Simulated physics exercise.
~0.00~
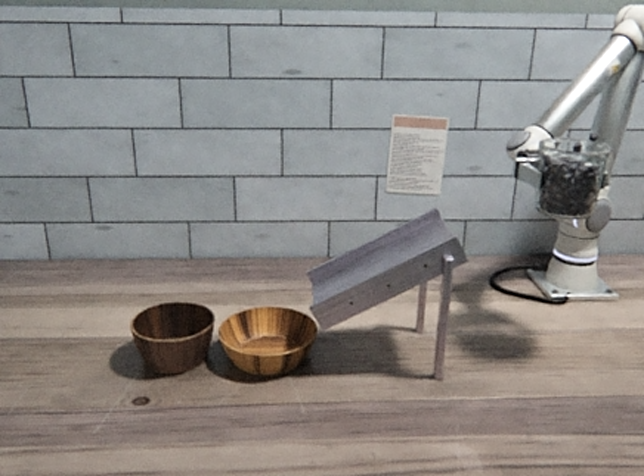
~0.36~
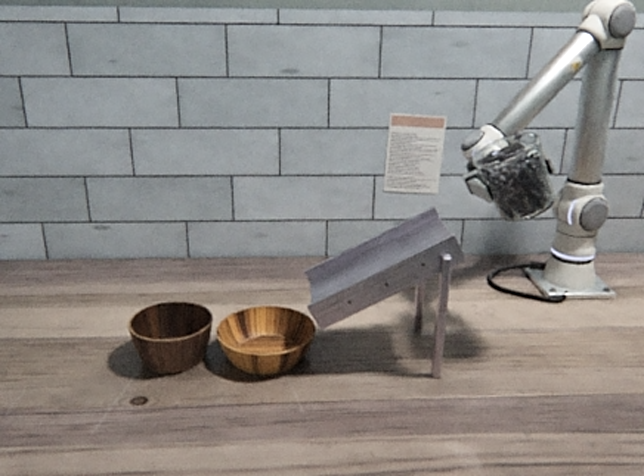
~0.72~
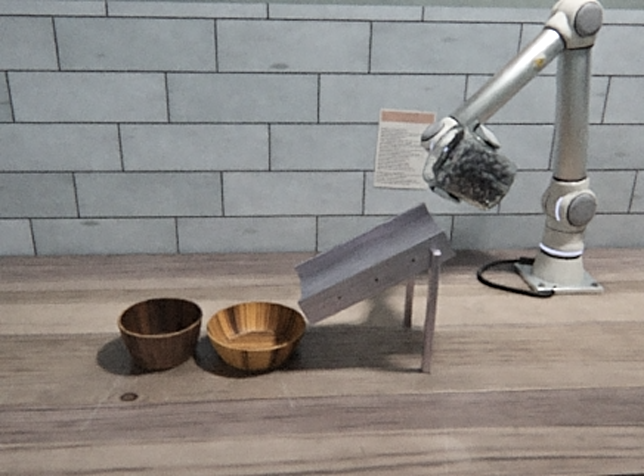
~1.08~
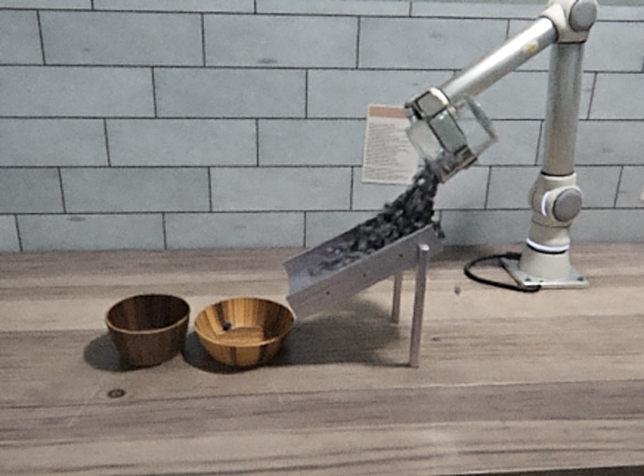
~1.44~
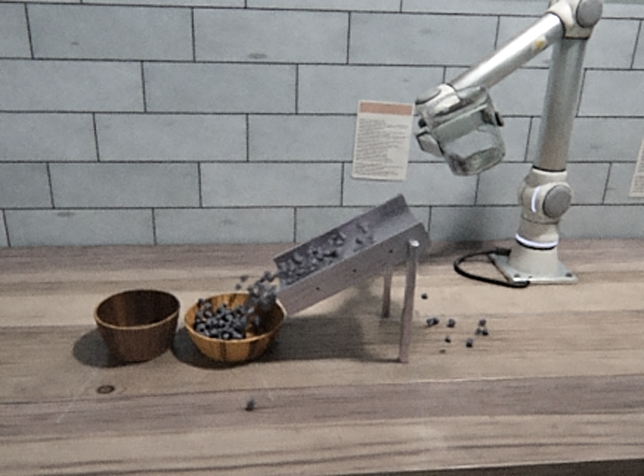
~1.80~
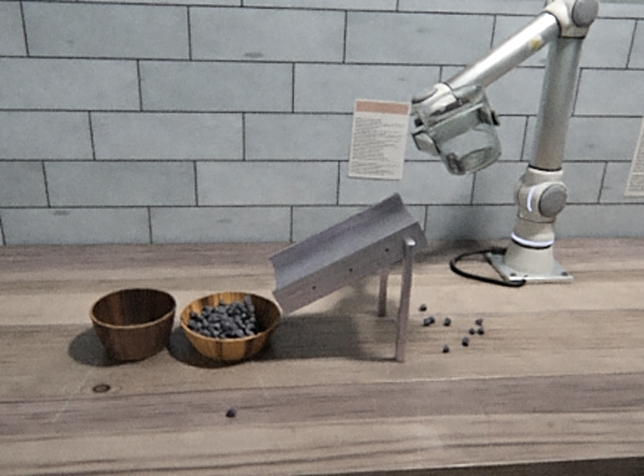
A robot arm tips dark pebbles down a chute into the nearer bowl, spilling a few.
